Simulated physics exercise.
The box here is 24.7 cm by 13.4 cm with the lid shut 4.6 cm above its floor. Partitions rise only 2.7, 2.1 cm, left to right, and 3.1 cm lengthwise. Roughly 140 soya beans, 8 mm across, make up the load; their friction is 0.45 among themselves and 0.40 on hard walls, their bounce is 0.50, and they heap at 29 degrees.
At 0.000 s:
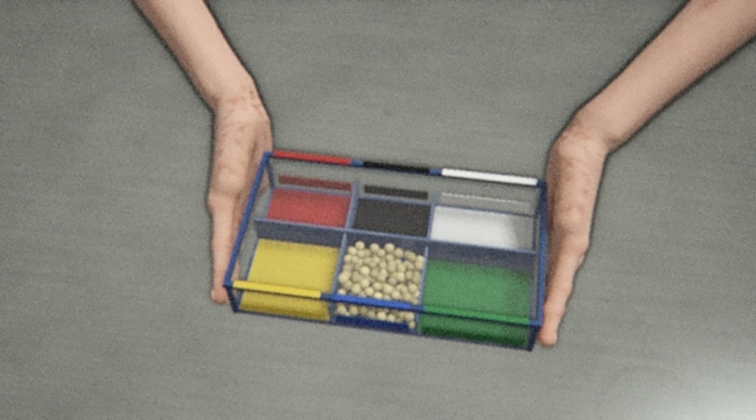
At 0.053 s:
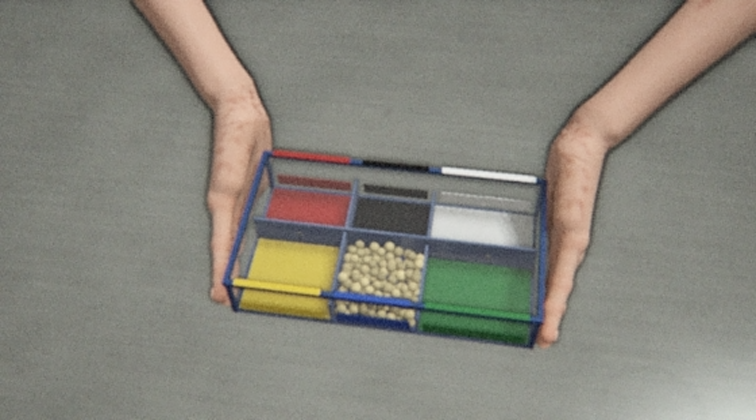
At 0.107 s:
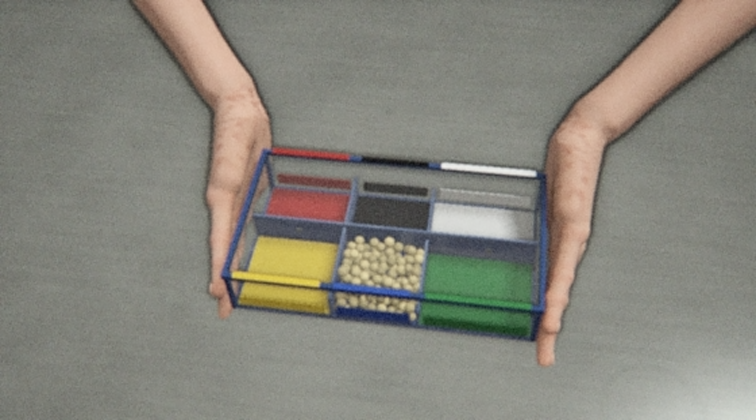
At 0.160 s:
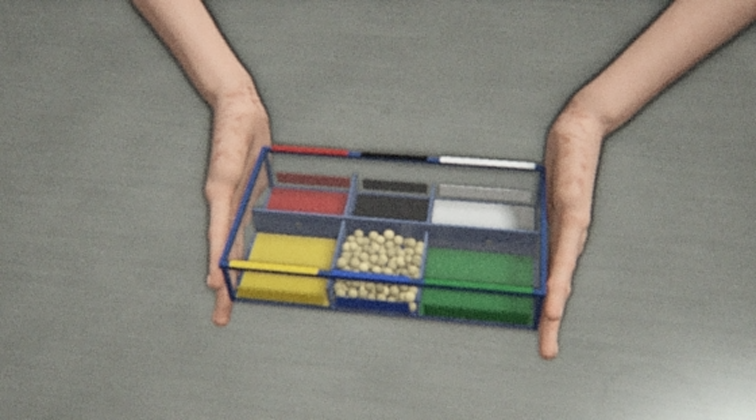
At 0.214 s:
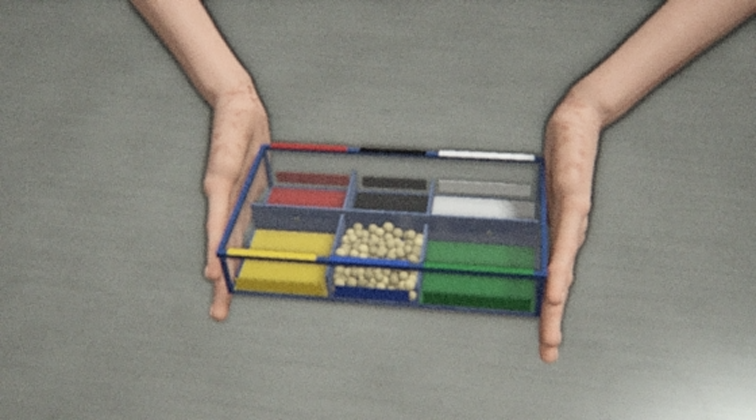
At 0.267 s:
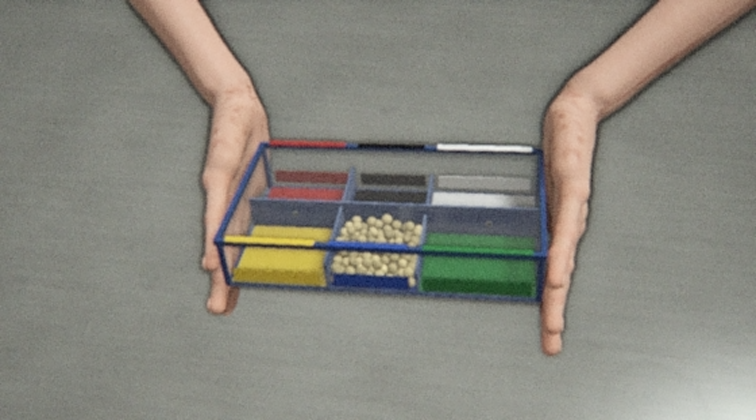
Two hands tilt a clear, blue-edged box of pale beans and colored compartments backward.
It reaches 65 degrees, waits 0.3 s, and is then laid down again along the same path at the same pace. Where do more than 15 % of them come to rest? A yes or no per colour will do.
Red: No. Blue: Yes. Green: No. Yellow: No. White: No. Black: No.
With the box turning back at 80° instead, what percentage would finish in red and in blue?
Shares: Red 20 and blue 70, in per cent.
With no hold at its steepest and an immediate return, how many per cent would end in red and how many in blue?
That would leave red with 5 percent and blue with 85 percent.
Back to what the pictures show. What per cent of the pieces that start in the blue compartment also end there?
Something like 90 per cent.
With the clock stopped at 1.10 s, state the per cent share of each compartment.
Red 5, blue 90, green 0, yellow 0, white 0, black 5.
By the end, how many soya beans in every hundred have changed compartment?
Near 10 in a hundred.
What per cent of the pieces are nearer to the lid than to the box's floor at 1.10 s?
Around 20 in a hundred, give or take.
After 1.10 s, tilt 65 degrees; red 5 %, blue 90 %, black 5 %.
Then, at 1.66 s, tilt 33 degrees; red 5 %, blue 90 %, black 5 %.
After 2.27 s, tilt 0 degrees; red 5 %, blue 90 %, black 5 %.
At rest (2.6 s), red 5 %, blue 90 %, green 0 %, yellow 0 %, white 0 %, black 5 %.
